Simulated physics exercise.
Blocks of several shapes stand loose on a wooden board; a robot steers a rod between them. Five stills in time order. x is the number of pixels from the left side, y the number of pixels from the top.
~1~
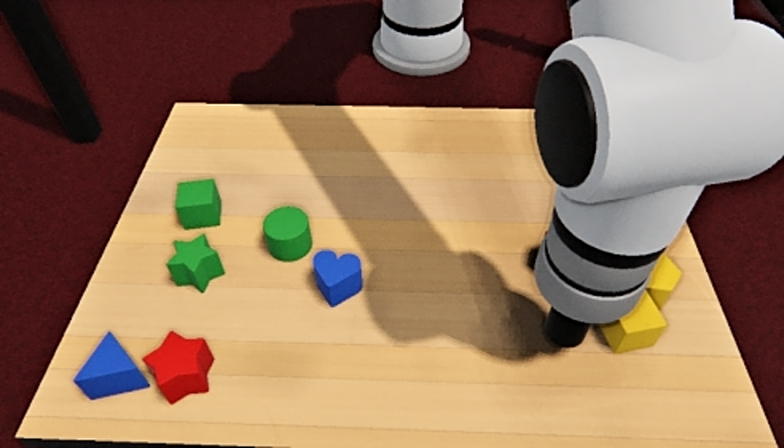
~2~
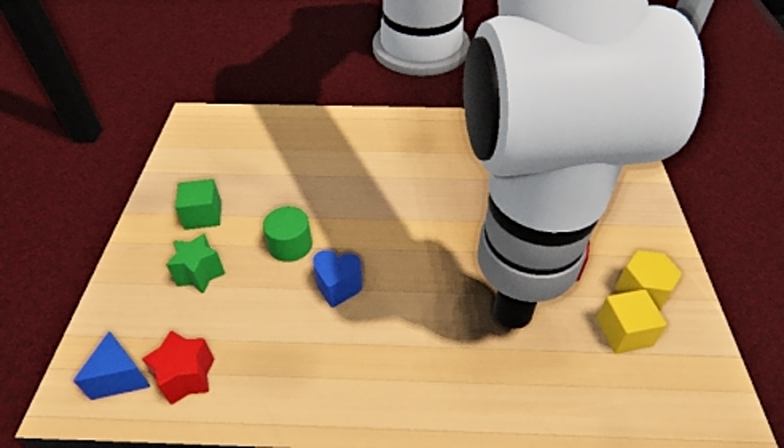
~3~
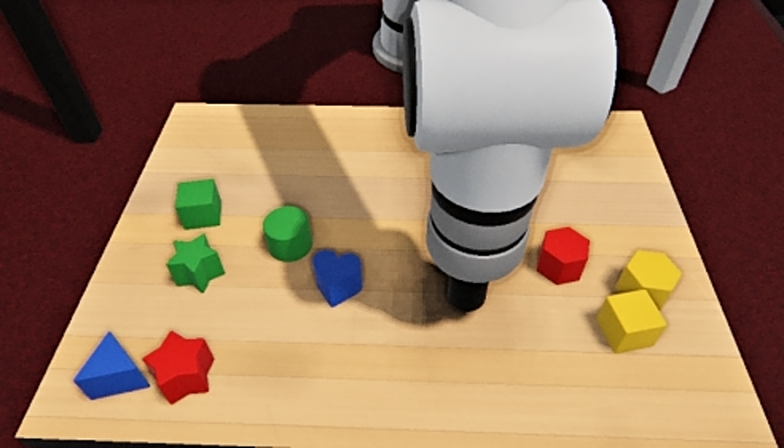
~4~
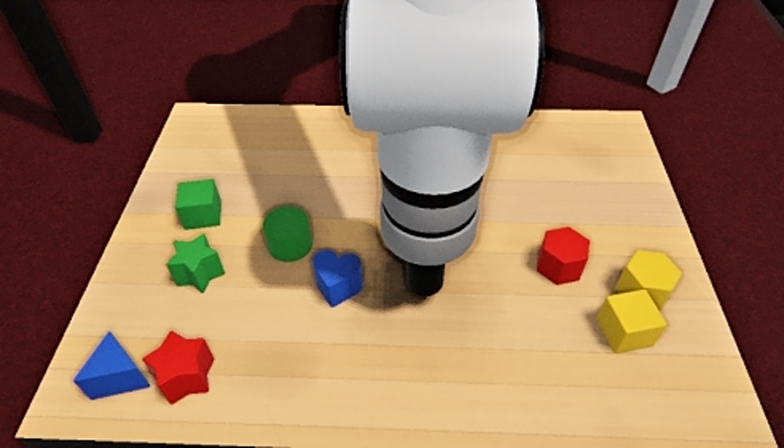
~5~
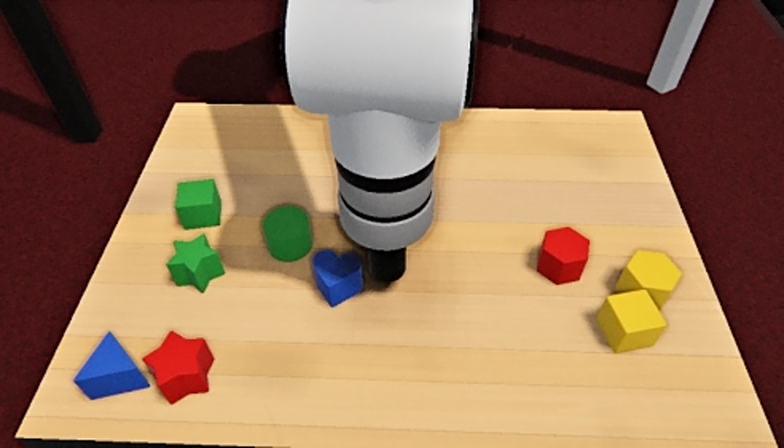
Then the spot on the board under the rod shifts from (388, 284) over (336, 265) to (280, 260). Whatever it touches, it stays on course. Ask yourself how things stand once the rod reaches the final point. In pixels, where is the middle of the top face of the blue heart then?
Somewhere near (275, 266).
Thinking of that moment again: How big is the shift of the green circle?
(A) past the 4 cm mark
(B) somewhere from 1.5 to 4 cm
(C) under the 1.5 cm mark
B
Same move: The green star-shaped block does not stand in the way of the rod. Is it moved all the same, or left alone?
By then it is still where it was.
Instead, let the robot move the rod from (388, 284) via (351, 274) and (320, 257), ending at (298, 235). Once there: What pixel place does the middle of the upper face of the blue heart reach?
At roughly (292, 262).
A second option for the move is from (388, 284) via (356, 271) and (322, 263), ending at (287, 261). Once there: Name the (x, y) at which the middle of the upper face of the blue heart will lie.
Put as a pixel place, it's (276, 267).
What follows on the original path. One third of the way, rod at (352, 255); blue heart at (313, 266), turned 35° anticlockwise.
Two thirds of the way, rod at (314, 247); blue heart at (291, 268), turned 85° anticlockwise.
At the end, rod at (277, 244); green star-shaped block still; green circle at (258, 211); blue heart at (275, 266), turned 135° anticlockwise.
